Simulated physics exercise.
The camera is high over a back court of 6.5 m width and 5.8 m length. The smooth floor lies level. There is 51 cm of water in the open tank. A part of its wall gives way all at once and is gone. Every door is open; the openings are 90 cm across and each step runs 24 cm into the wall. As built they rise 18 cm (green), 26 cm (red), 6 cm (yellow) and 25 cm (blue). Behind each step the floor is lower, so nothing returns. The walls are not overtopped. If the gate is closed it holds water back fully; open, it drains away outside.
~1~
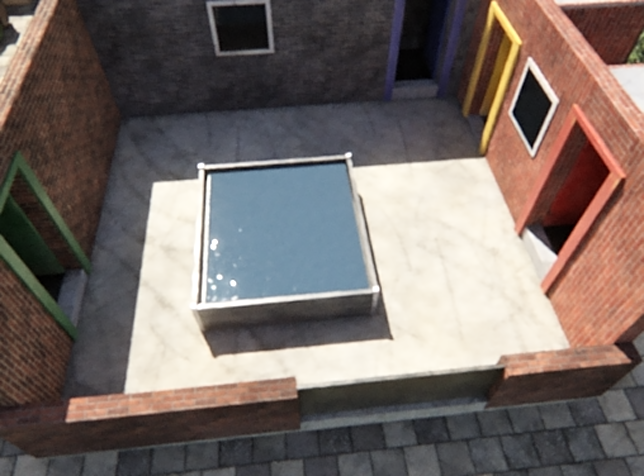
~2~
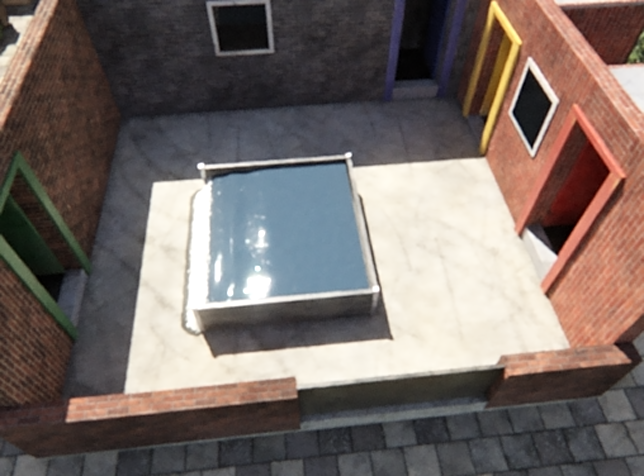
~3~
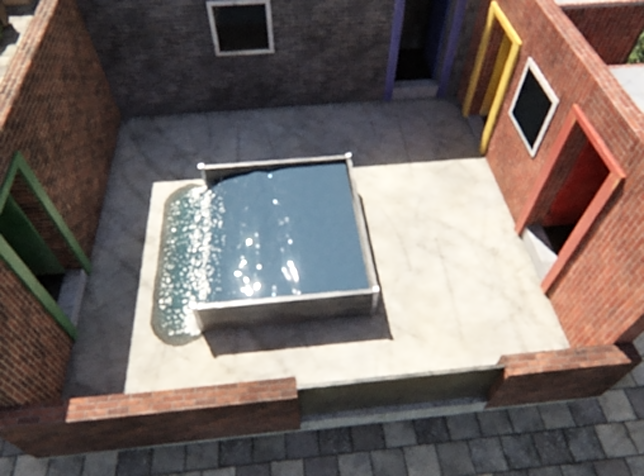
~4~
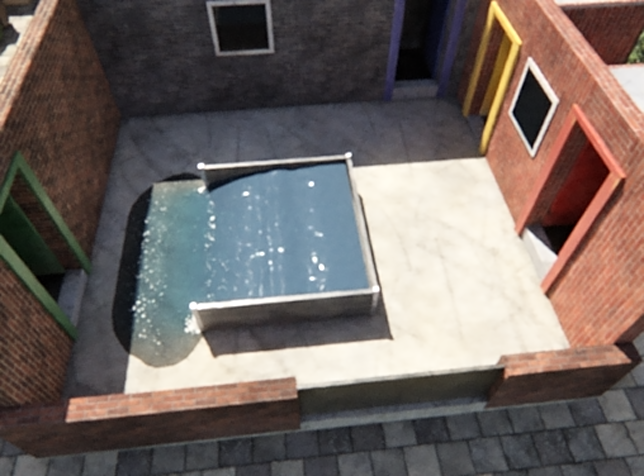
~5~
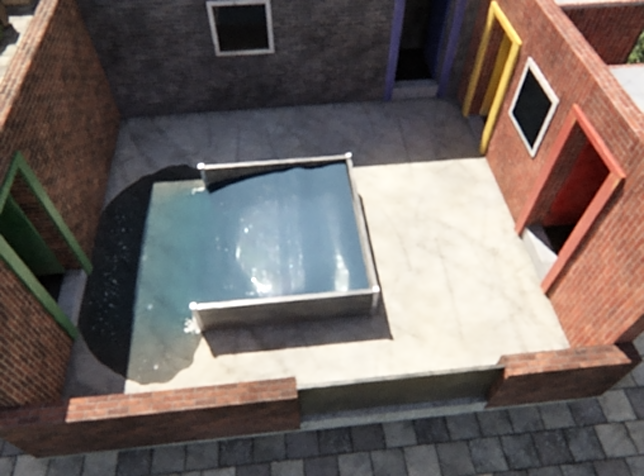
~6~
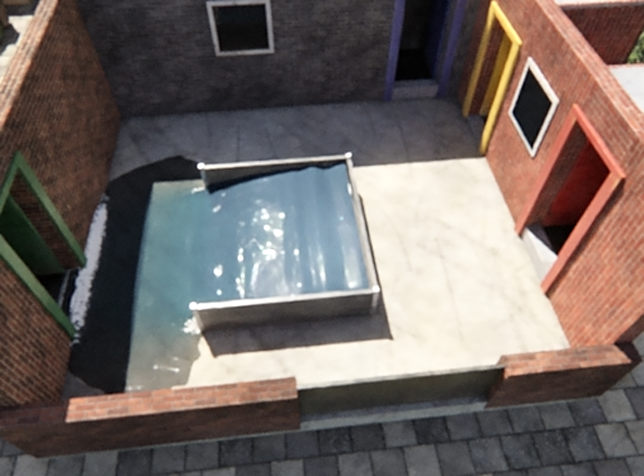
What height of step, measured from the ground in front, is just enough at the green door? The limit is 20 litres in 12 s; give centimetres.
At least 30 cm or so.
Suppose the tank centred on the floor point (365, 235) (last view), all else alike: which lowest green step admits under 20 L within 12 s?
Some 24 cm.
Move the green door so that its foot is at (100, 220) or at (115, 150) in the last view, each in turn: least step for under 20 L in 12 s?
About 29 and 13.5 cm.
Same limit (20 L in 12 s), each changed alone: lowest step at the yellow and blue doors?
Roughly 9.0 cm at yellow and 8.5 cm at blue.
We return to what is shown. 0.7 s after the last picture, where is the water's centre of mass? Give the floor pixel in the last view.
Near (223, 251).
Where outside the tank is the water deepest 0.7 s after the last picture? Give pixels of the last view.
Around (103, 266).
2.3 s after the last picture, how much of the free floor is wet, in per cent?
Some 40 per cent of it.
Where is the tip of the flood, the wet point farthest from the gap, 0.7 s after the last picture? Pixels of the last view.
Near (118, 137).
Then, 0.7 s after the last picture water covers 25 % of the floor, deepest (38 cm) near (103, 266); 35 cm at the green door, 34 litres in over its 18 cm step.
Then, 2.3 s after the last picture water covers 40 % of the floor, deepest (36 cm) near (59, 413); 26 cm at the green door, 148 litres in over its 18 cm step.
Then, 11.3 s after the last picture water covers 100 % of the floor, deepest (12 cm) near (285, 114); 7 cm at the green door, 163 litres in over its 18 cm step.
At the green door as built, the water peaked near 35 cm, 0.9 s after the last picture.
Run again over the same 12 s with other heights there, 55 litres in over 25.5 cm, 3 litres over 34.5 cm. The limit of 20 litres is kept from about 30 cm up.
